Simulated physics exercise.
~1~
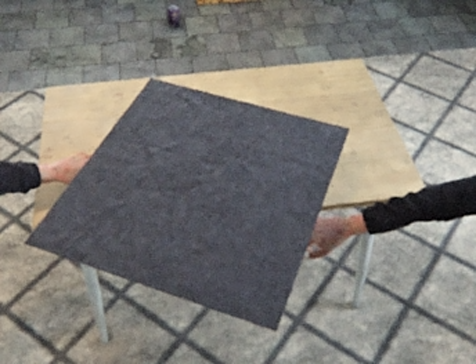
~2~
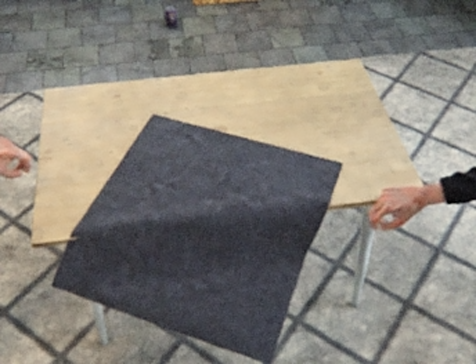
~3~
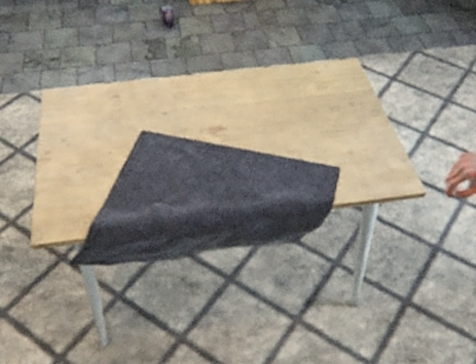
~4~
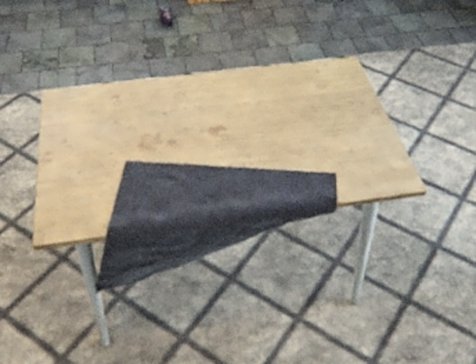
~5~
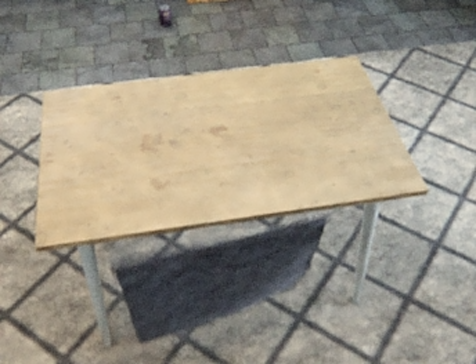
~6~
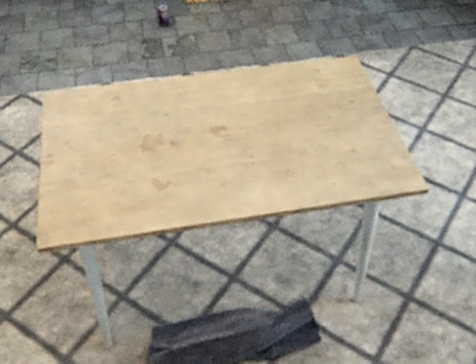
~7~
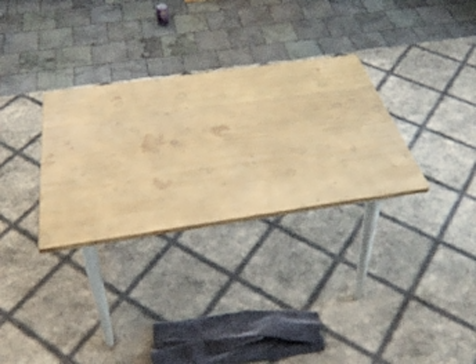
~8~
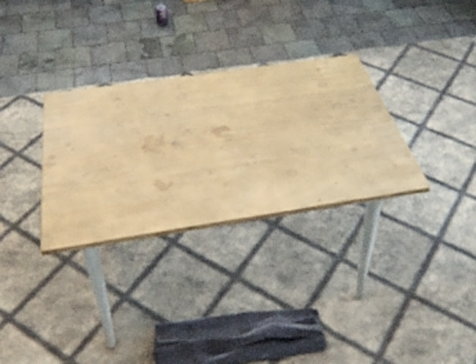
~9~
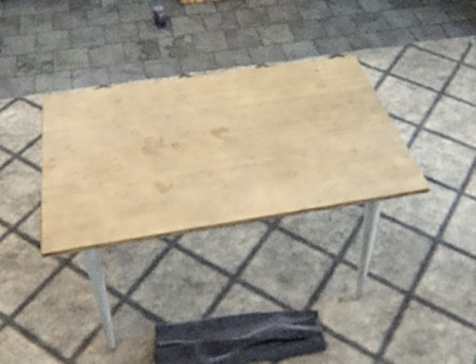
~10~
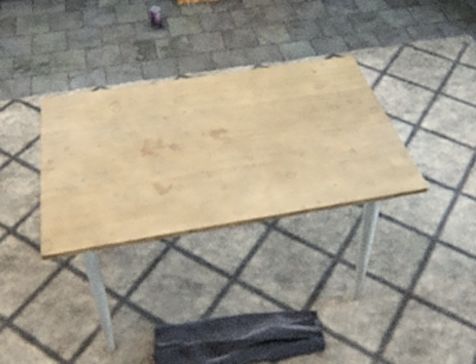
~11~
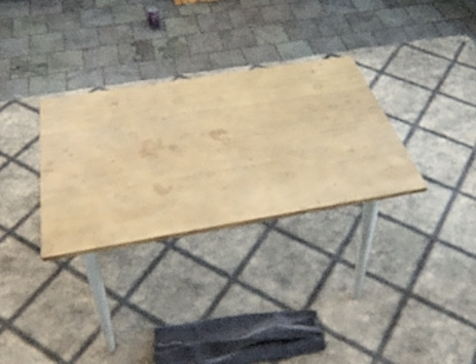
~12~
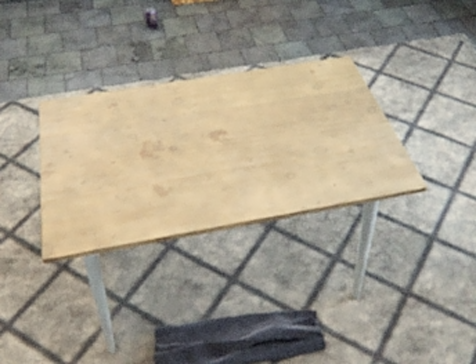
The video shows two hands letting go of a dark grey cloth held level over the front edge of a light wooden table. The cloth droops over the edge, slides off the tabletop and drops to the patterned floor, where it lies crumpled and still.
